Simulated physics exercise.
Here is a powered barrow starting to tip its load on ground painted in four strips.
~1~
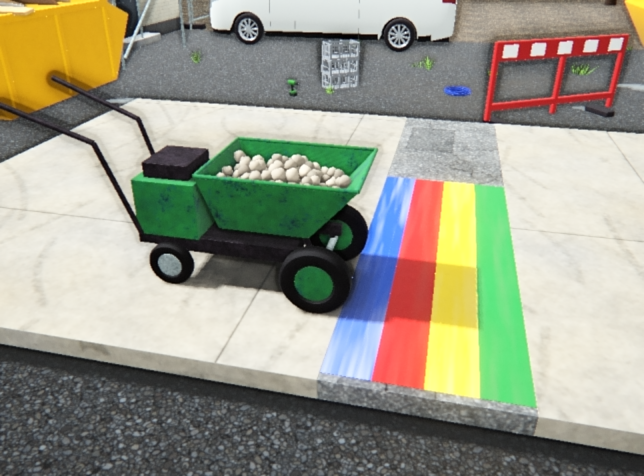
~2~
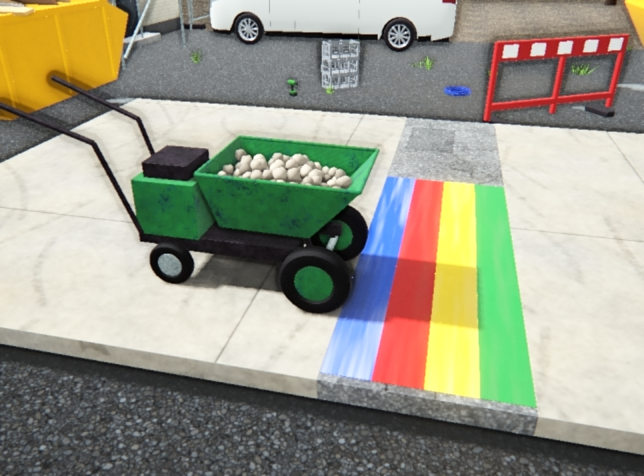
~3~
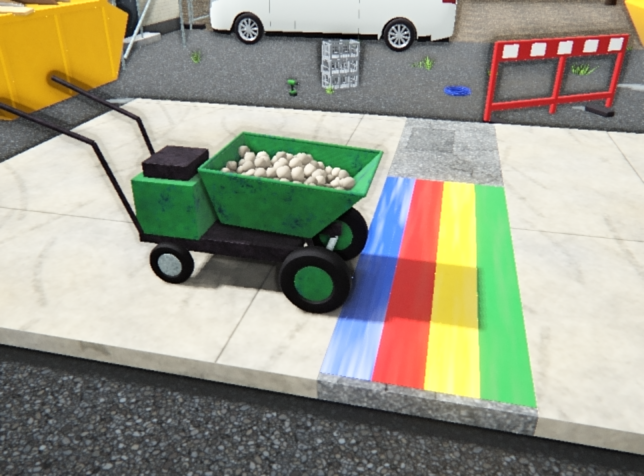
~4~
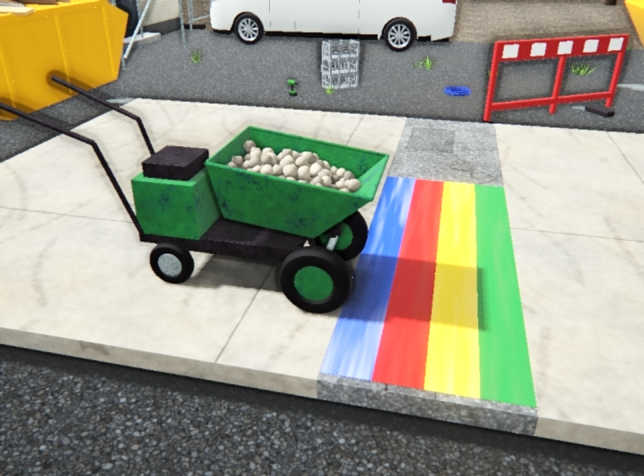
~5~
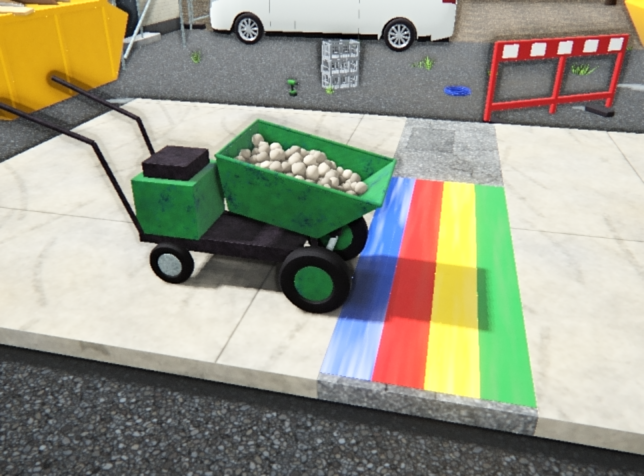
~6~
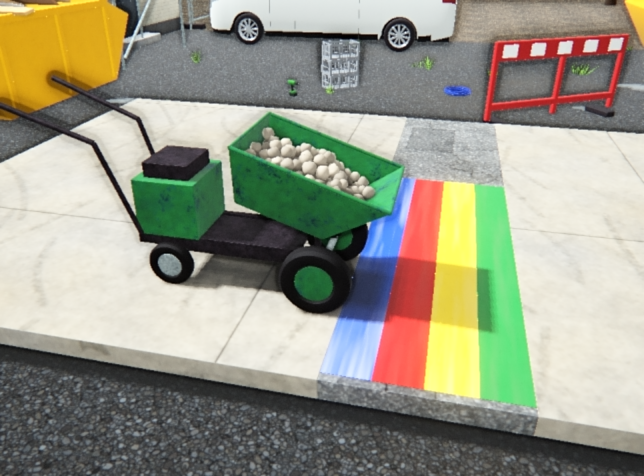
The green skip of a powered barrow tilts forward to the right, carrying its pale pebbles.
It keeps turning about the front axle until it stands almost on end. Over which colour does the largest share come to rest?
Most lies over the yellow band.
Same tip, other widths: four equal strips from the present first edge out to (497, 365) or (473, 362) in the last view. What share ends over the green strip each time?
First some 30, then 30 per cent.
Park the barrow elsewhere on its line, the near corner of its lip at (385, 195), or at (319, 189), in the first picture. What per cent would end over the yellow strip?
First some 20, then 30 per cent.
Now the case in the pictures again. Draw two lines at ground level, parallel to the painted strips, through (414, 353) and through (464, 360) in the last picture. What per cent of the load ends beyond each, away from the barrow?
In turn 70 and 40 in a hundred.
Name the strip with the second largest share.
Second comes the strip in green.
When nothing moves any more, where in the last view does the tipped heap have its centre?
Roughly at (474, 298).
Soon after the last picture, skip tipped steeply; all in the skip.
A little later, skip tipped right over; about two thirds in the skip; a stray few over the red strip; about a quarter over the yellow strip; a stray few over the green strip.
Later still, skip tipped right over; about a quarter in the skip; a stray few over the red strip; about a third over the yellow strip; about a quarter over the green strip; a small part off the paint.
At rest, skip tipped right over; about a quarter in the skip; none over the blue strip; a stray few over the red strip; about a third over the yellow strip; about a quarter over the green strip; a small part off the paint.
